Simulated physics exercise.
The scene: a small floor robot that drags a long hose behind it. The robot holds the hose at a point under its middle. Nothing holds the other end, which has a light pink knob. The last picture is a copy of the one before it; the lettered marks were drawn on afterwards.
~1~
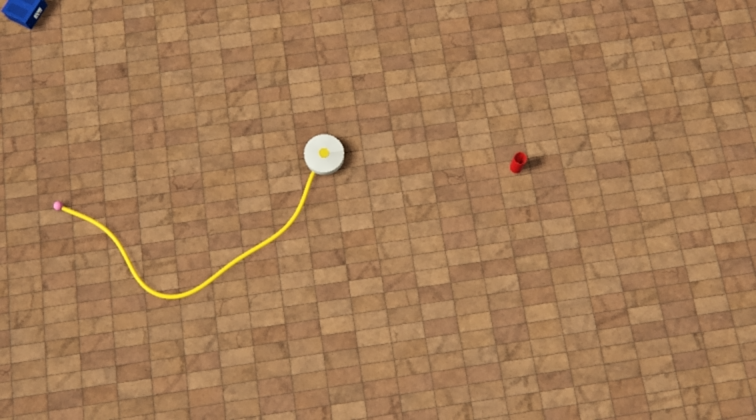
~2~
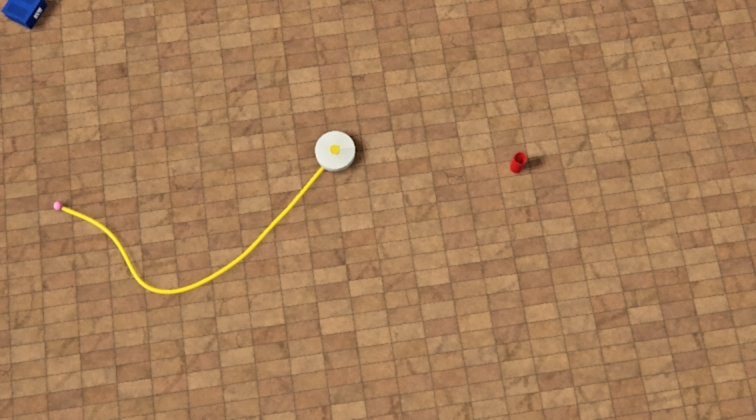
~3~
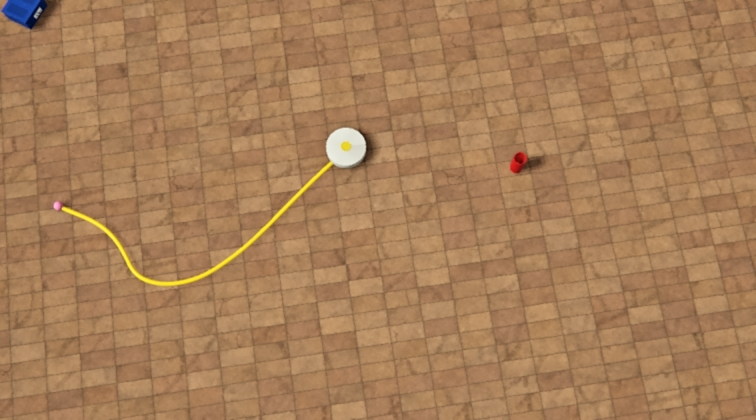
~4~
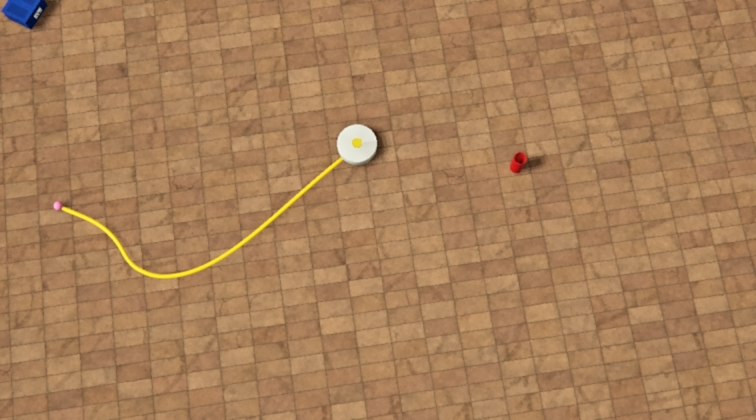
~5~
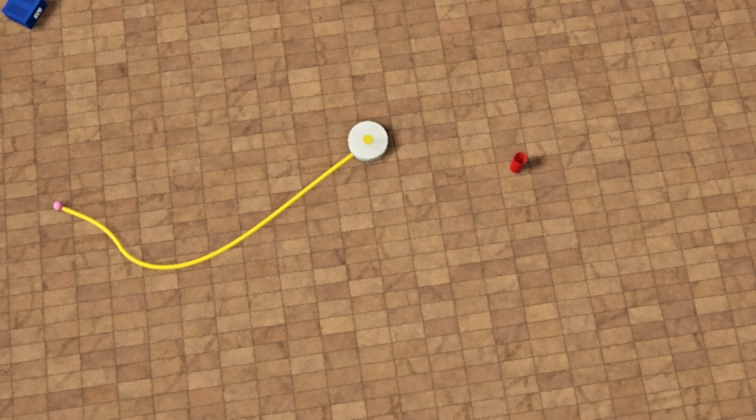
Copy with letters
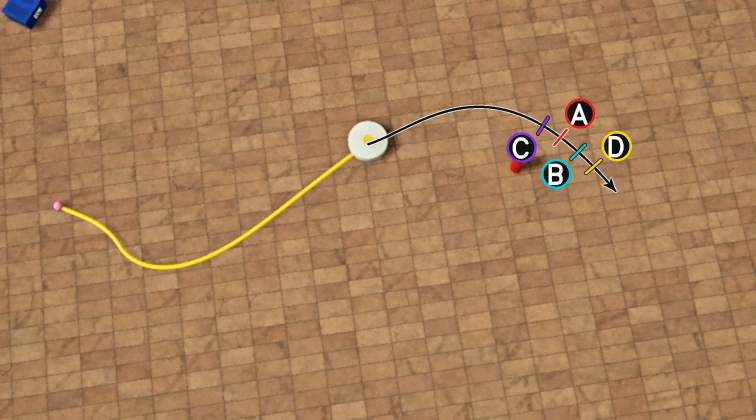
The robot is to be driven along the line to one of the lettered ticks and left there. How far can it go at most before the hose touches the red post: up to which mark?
As far as tick D.
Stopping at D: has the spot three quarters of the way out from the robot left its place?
Yes.
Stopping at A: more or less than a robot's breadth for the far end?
More.
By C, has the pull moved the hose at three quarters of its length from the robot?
Yes.
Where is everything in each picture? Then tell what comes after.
The first frame shows red post (518, 163); robot (324, 155); free end (59, 206).
The second frame shows robot (335, 152); red post (518, 163).
The third frame shows robot (346, 149); red post (518, 163).
The fourth frame shows robot (357, 145); red post (518, 163).
The fifth frame shows robot (368, 142); red post (518, 163); free end (59, 206).
On the copy, A at (561, 137); B at (578, 152); C at (543, 126); D at (593, 167); the route from (368, 144) via (501, 109) to (616, 191).
On D. First, robot (449, 108), middle of the hose (281, 184), free end (102, 221).
Then, robot (534, 118), middle of the hose (354, 155), free end (180, 208).
Finally, robot (595, 164), middle of the hose (409, 155), free end (233, 192); nothing has been touched.
By contrast, A is safe but short; B is safe but short; C is safe but short.
